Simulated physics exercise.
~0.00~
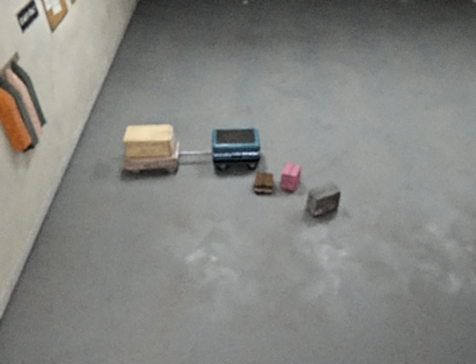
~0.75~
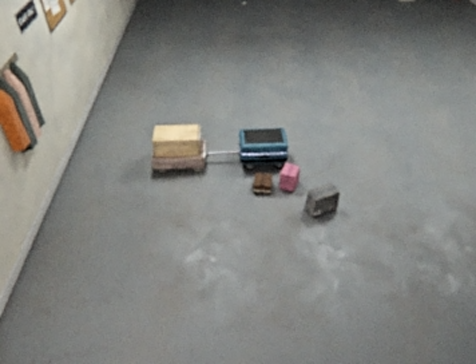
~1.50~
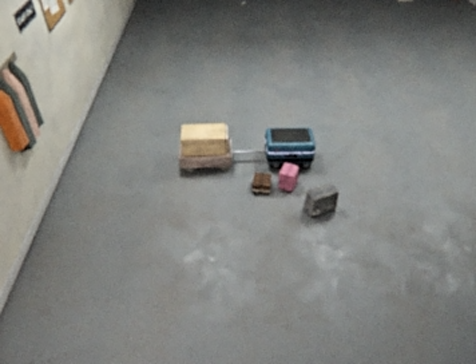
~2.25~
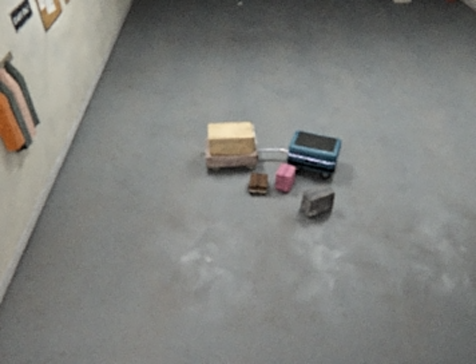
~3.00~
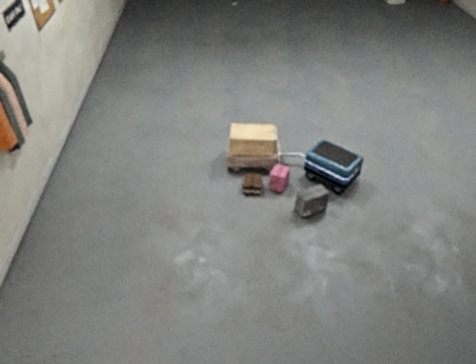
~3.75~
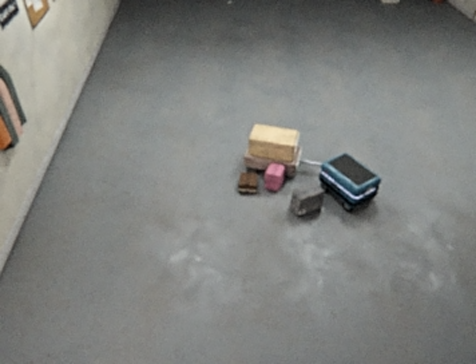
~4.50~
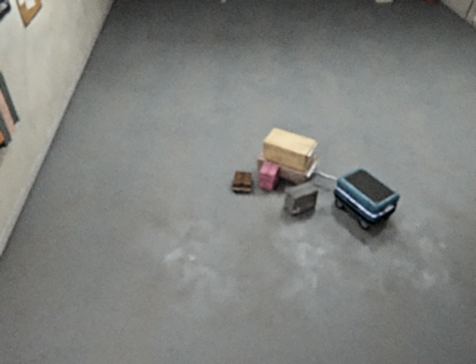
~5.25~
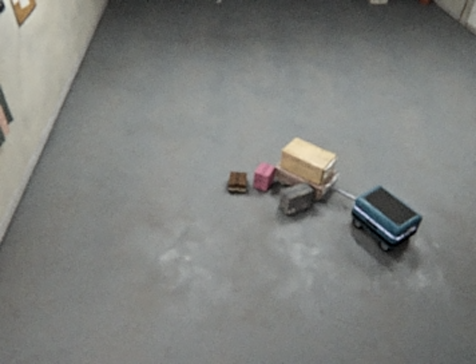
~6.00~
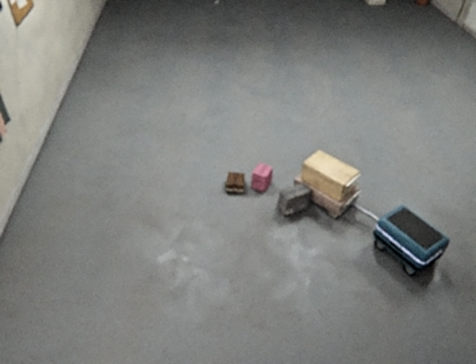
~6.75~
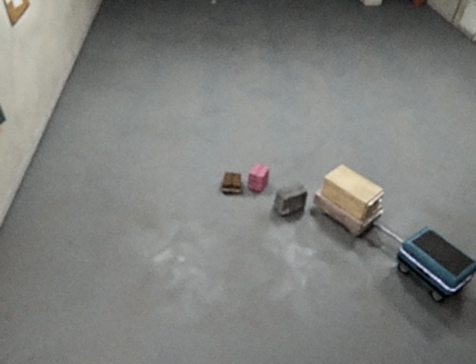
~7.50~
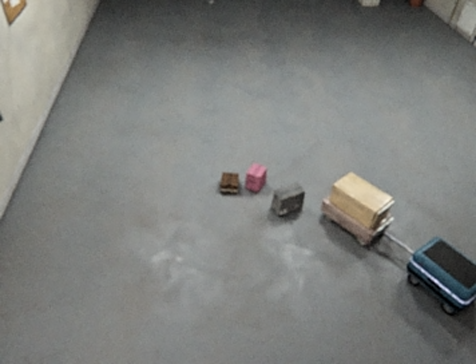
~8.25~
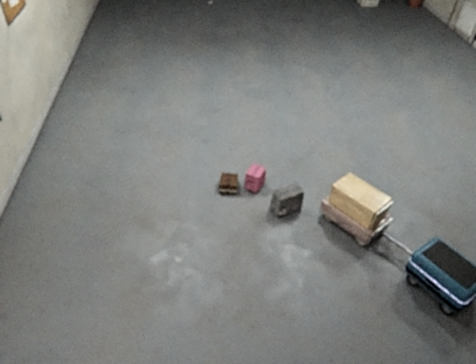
A small blue tug pulled a cart carrying a tan box to the right, then curved down around the brown, pink and grey boxes on the floor and stopped near the lower right edge, with all three boxes still in their places.
